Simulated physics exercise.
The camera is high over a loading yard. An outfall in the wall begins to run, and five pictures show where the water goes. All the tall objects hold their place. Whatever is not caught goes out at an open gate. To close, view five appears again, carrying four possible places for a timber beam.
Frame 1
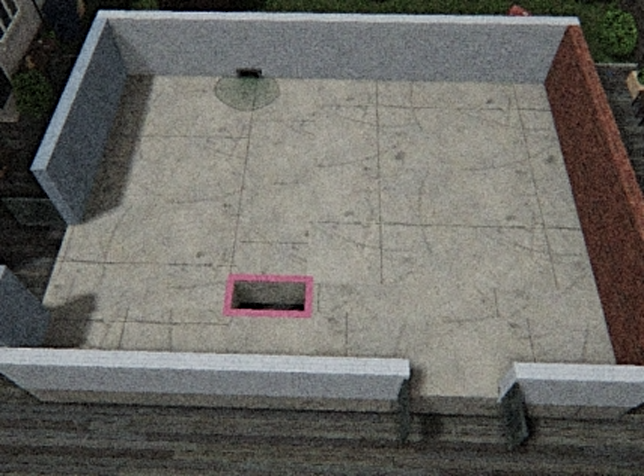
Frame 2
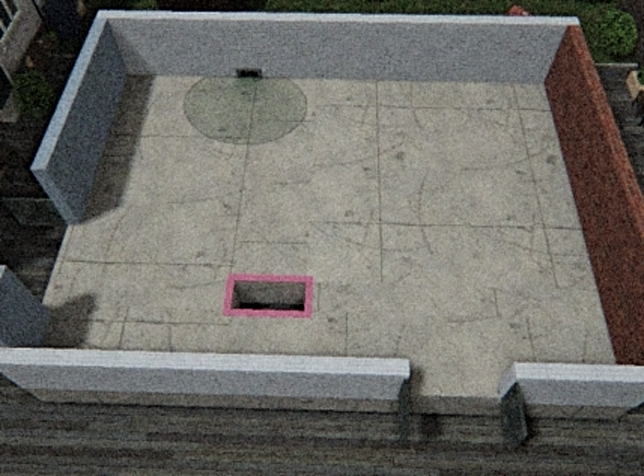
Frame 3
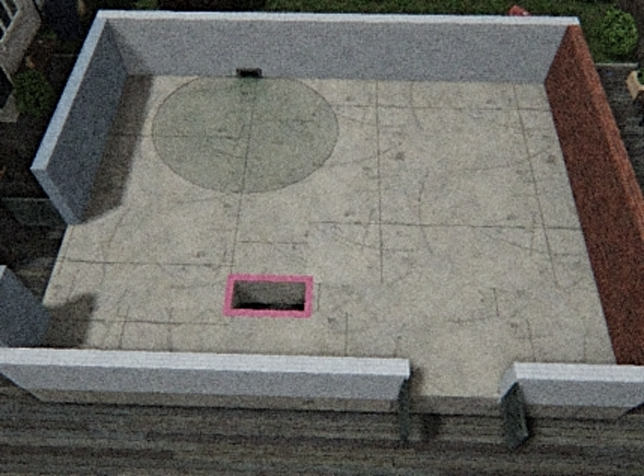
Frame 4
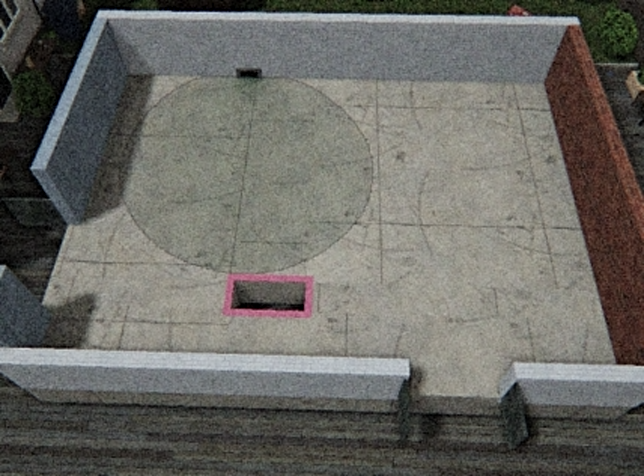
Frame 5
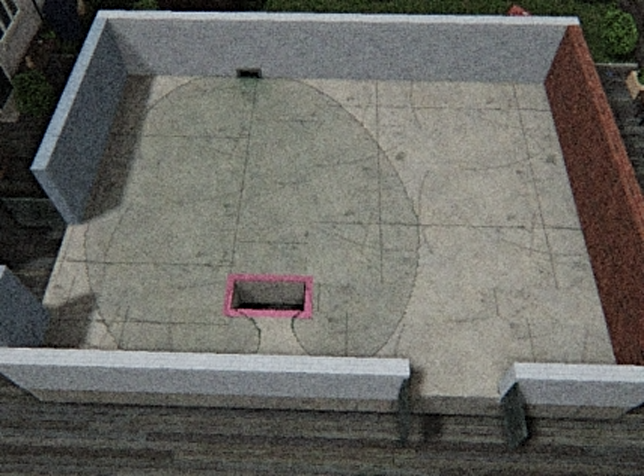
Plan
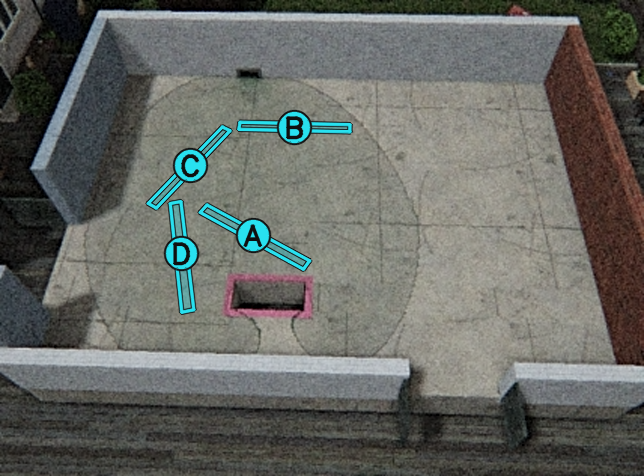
A dark, greenish stain of water spreads across a pale, cracked concrete yard enclosed by low walls, seen from high above. The walls are grey apart from a reddish one on the right, with gaps at the lower left and lower right, and a pink-rimmed drain sits near the front. From a small outfall at the back wall, the water widens steadily forward, reaches the drain and passes around it, while the view stays still.
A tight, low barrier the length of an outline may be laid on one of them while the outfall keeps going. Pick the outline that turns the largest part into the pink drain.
Spot D does it best.
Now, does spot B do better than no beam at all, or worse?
Spot B is worse.
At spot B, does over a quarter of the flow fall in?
No.
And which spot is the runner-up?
The answer is C.
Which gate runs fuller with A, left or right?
More leaves on the right.
On the marked copy, A from (203, 208) to (306, 264); B from (239, 125) to (349, 128); C from (152, 205) to (226, 128); D from (175, 202) to (187, 310).
Choosing A, about 16 % of the stream runs into the pink drain, about 79 % out by the gates.
Choosing B, about 15 % of the stream runs into the pink drain, about 82 % out by the gates.
Choosing C, about 33 % of the stream runs into the pink drain, about 62 % out by the gates.
Choosing D, about 42 % of the stream runs into the pink drain, about 51 % out by the gates.
